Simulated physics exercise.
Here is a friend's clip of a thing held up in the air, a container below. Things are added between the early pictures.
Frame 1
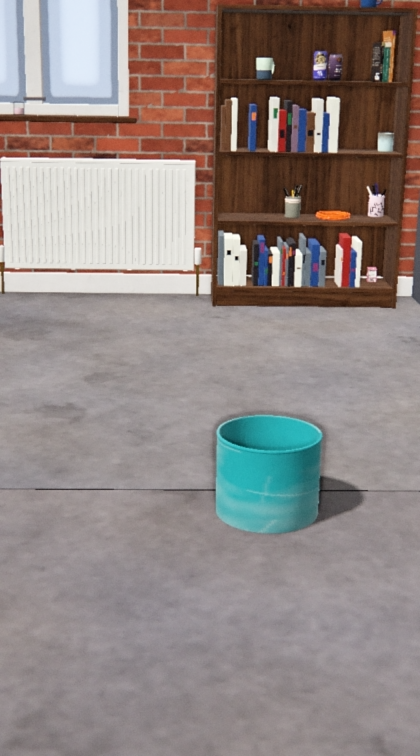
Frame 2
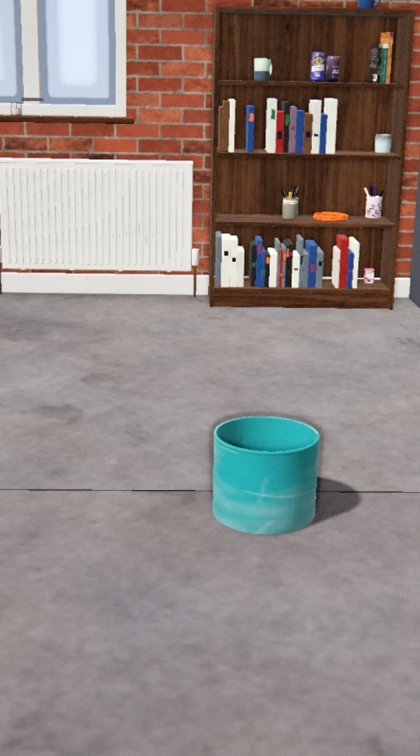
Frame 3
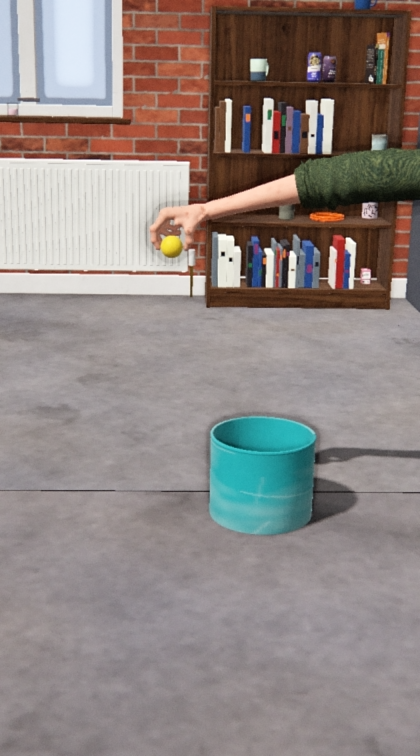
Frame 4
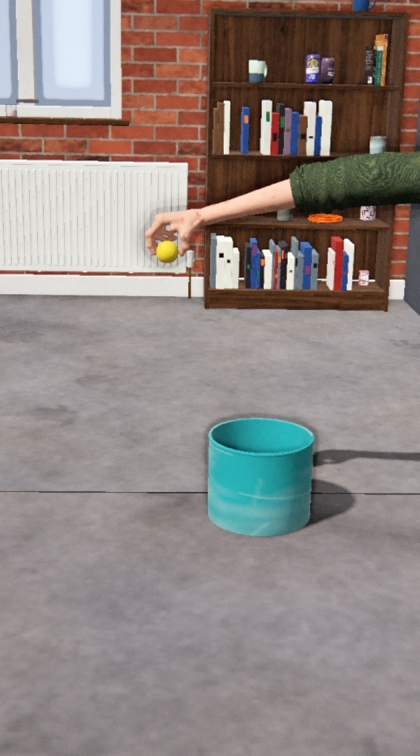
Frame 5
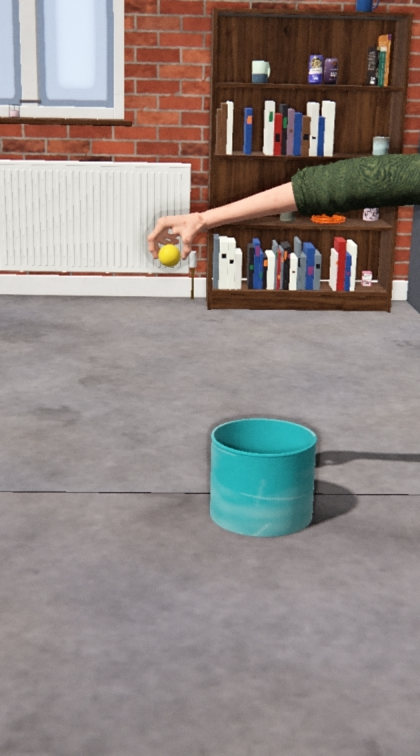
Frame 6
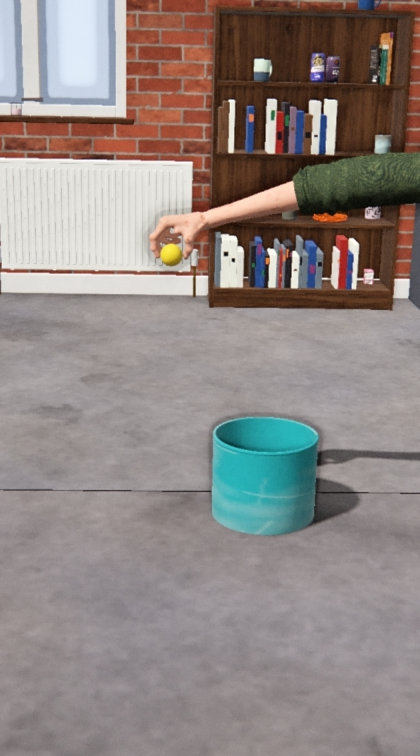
We see a teal bucket on a grey floor before a radiator and a bookshelf; then an arm in a green sleeve appears from the right, holding a lemon above and left of the bucket, barely moving.
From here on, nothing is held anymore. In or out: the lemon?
So the lemon goes wide in the end.
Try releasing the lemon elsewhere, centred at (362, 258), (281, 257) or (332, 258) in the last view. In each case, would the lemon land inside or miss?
Well, it never enters on the first go, is captured on the second and never enters on the third.
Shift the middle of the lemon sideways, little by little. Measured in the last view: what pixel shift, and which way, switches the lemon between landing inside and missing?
The switch comes after some 48 pixels of movement to the right.
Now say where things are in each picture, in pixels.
Bucket (268, 472), in the first picture.
Bucket (265, 473), in the second picture.
Still on the way; lemon (172, 247); bucket (262, 474), in the third picture.
Still on the way; lemon (167, 252); bucket (260, 475), in the fourth picture.
Still on the way; lemon (170, 256); bucket (262, 476), in the fifth picture.
In place, still held; lemon (172, 255); bucket (264, 474), in the sixth picture.
Then, 0.20 s later than the last frame, lemon dropping near (171, 305).
Then, 0.34 s later than the last frame, lemon dropping near (170, 424).
When it is over, the lemon falls beside it, near (169, 503).
